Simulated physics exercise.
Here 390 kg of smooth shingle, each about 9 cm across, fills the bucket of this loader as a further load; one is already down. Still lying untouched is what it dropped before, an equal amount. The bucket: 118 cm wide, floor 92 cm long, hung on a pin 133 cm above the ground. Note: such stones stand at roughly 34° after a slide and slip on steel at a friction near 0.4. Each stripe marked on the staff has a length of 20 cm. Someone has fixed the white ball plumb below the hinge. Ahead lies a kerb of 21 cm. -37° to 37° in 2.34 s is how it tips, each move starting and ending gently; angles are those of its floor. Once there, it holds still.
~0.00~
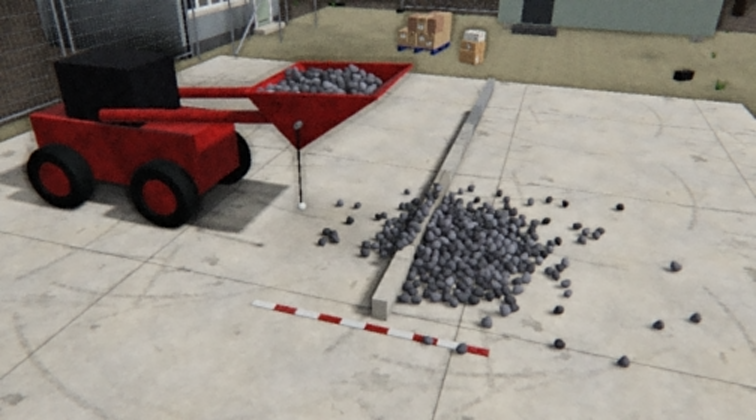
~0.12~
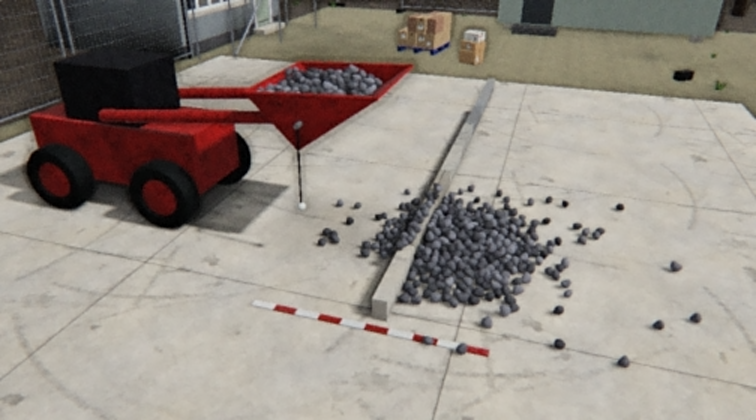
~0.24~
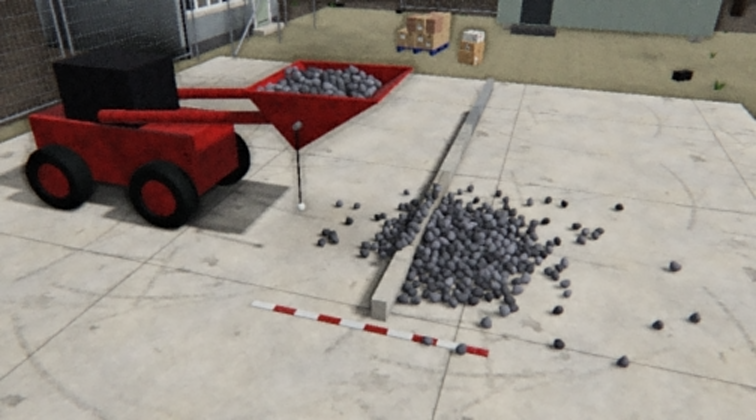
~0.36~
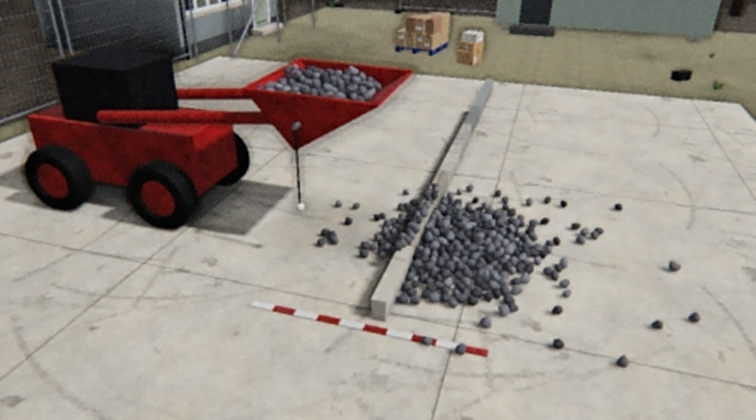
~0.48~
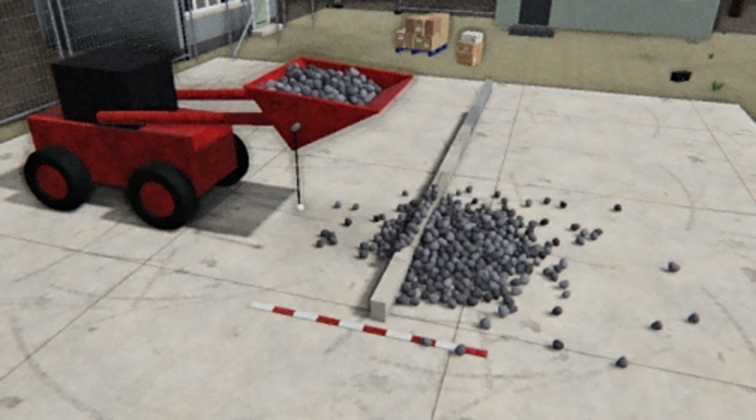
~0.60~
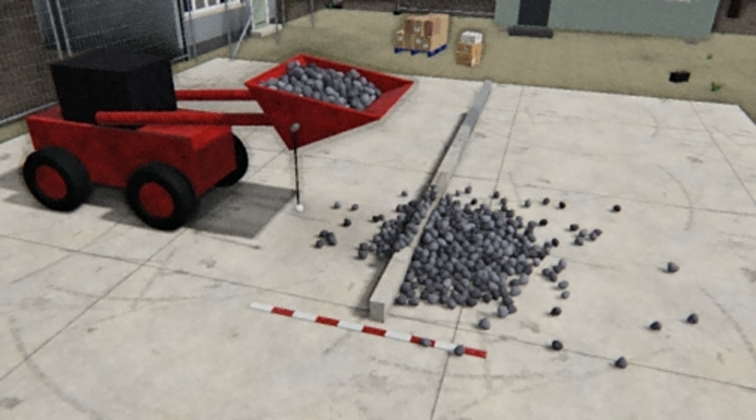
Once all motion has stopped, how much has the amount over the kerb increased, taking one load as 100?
It has increased by some 38 per cent.
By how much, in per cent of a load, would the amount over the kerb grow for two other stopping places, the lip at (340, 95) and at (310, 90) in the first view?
Roughly 0 and 0 percent, in that order.
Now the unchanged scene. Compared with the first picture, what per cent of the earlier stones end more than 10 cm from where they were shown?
Estimate: 10 %, roughly.
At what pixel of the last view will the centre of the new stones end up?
The middle lies near (405, 230) in the last picture.
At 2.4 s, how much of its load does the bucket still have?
About 15 per cent is held.
After 1.8 s the floor is at 26°; in per cent of one load, 92 in the bucket, 23 on this side of the kerb, 86 over the kerb; the foremost stones are at (626, 266).
After 2.4 s the floor is at 37°; in per cent of one load, 13 in the bucket, 82 on this side of the kerb, 105 over the kerb; the foremost stones are at (626, 266).
After 2.8 s the floor is at 37°; in per cent of one load, 0 in the bucket, 81 on this side of the kerb, 119 over the kerb; the foremost stones are at (626, 266).
After 5.6 s the floor is at 37°; in per cent of one load, 0 in the bucket, 77 on this side of the kerb, 123 over the kerb; the foremost stones are at (626, 266). Net gain over the kerb, 38.
